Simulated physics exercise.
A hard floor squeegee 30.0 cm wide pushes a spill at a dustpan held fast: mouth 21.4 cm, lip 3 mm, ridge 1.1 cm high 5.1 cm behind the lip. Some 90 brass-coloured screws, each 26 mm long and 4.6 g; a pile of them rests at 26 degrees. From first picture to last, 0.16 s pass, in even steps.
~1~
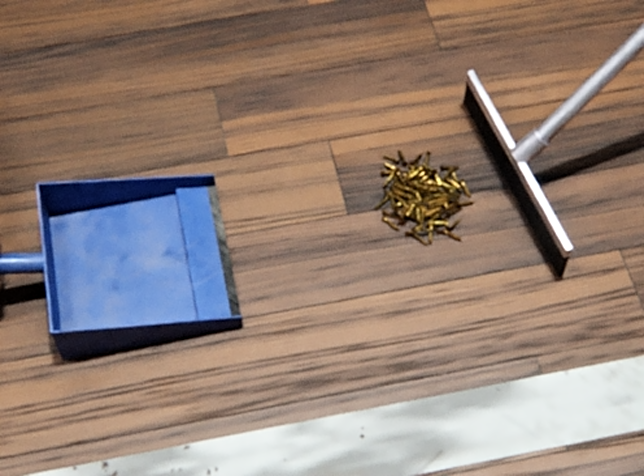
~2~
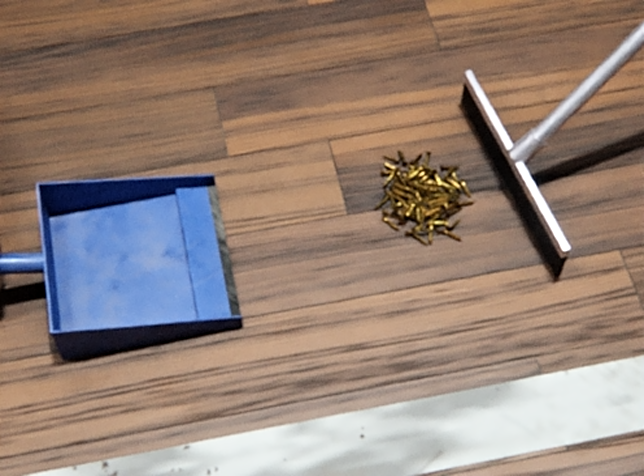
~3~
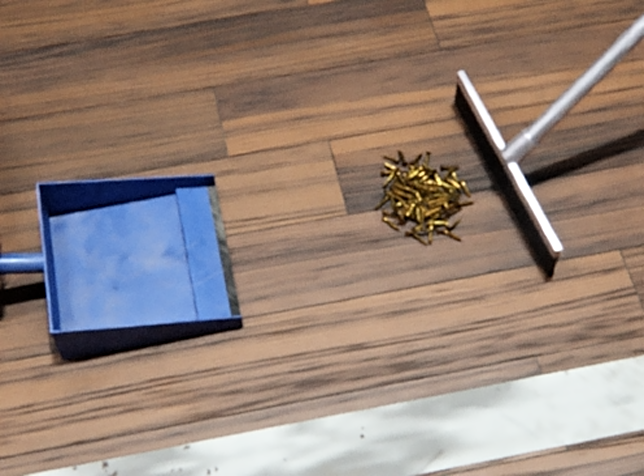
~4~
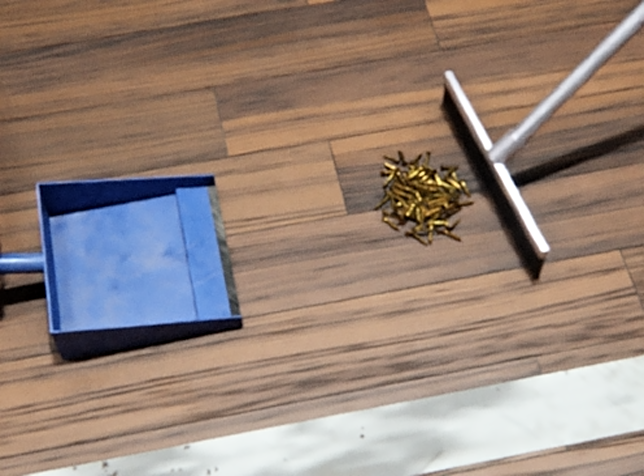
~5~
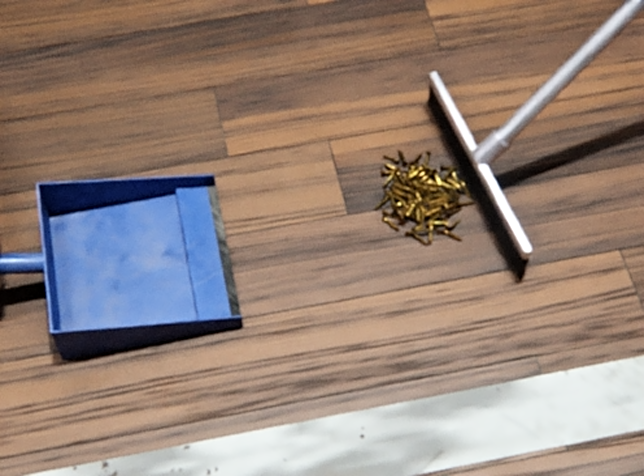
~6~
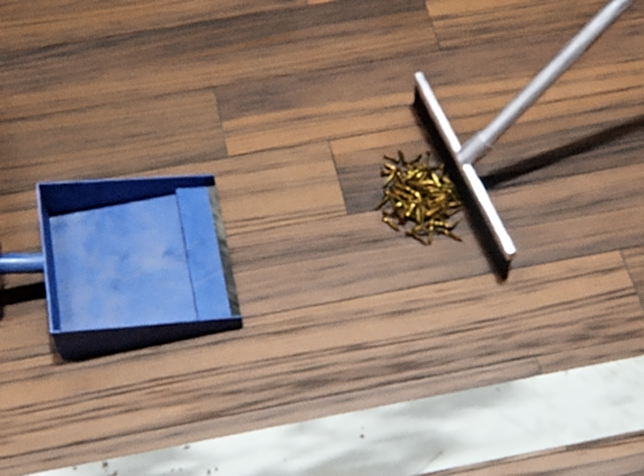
On a wood-plank floor, a squeegee with a pale handle slides left toward a small pile of brass-coloured screws and begins to nudge its nearest pieces, while a blue dustpan stays still at the left.
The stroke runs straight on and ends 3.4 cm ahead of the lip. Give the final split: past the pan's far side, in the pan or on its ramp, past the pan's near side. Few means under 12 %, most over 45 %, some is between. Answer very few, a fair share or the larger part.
Far side: A fair share, pan: Very few, near side: Very few.
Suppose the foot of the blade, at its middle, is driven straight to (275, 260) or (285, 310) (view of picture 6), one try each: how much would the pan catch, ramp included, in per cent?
Some 5 and 10 per cent.
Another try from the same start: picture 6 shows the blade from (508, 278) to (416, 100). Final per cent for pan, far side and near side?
Pan 20, far 0, near 5.
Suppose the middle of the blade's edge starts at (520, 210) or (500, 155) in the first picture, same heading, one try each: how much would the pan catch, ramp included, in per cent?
About 0 and 0 per cent.
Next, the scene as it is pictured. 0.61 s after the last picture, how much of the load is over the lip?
Near 0 per cent so far.
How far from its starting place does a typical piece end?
Roughly 24 cm.
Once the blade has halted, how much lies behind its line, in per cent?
Roughly 5 per cent.
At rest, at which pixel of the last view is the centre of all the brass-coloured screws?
At about (241, 215).
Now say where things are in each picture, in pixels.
The first frame shows blade from (567, 252) to (470, 78), moved 0.0 cm, 0 of the pieces shifted so far; middle of the pieces at (423, 190); pan at (127, 271).
The second frame shows blade from (564, 252) to (468, 78), moved 0.3 cm, 0 of the pieces shifted so far; middle of the pieces at (423, 190).
The third frame shows blade from (556, 253) to (461, 79), moved 1.3 cm, 0 of the pieces shifted so far; middle of the pieces at (423, 190).
The fourth frame shows blade from (543, 253) to (448, 79), moved 3.0 cm, 0 of the pieces shifted so far; middle of the pieces at (423, 190).
The fifth frame shows blade from (526, 254) to (433, 80), moved 5.0 cm, 0 of the pieces shifted so far; middle of the pieces at (423, 190).
The sixth frame shows blade from (510, 255) to (418, 81), moved 7.0 cm, 11 of the pieces shifted so far; middle of the pieces at (422, 191); pan at (127, 271).
Then, 0.21 s after the last picture, middle of the blade 18 cm from the lip; 0 % over the lip, far side 5 %, near side 0 %.
Then, 0.35 s after the last picture, middle of the blade 9 cm from the lip; 0 % over the lip, far side 10 %, near side 0 %.
Then, 0.61 s after the last picture, middle of the blade 6 cm from the lip; 0 % over the lip, far side 15 %, near side 0 %.
In the end, far side 15 %, pan 0 %, near side 0 %, in front of the lip or behind the blade 85 %.
